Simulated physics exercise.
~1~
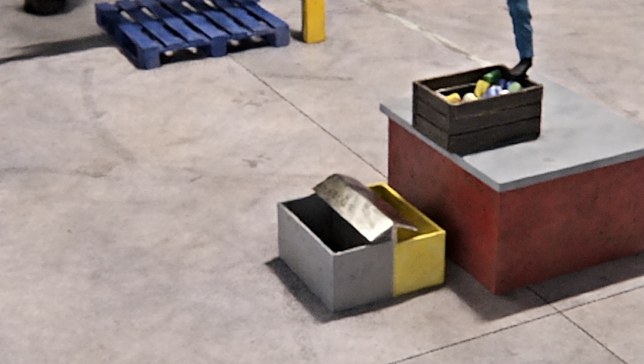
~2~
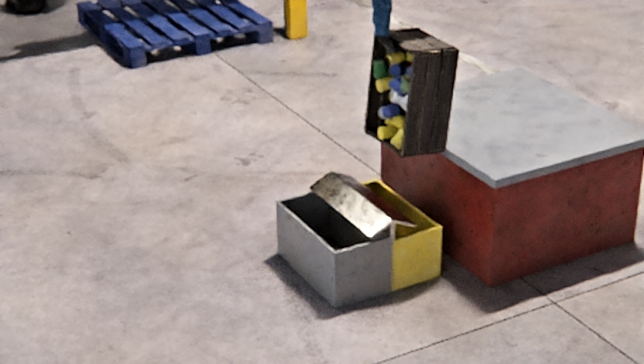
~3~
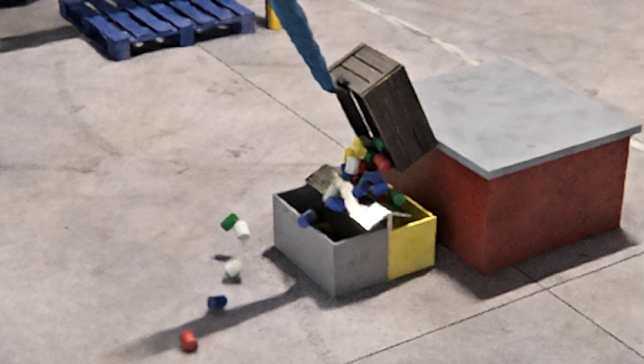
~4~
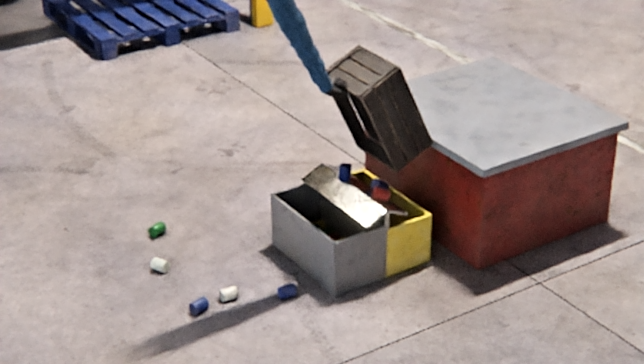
A dark crate tips over, spilling colourful jars into two open bins and onto the floor.
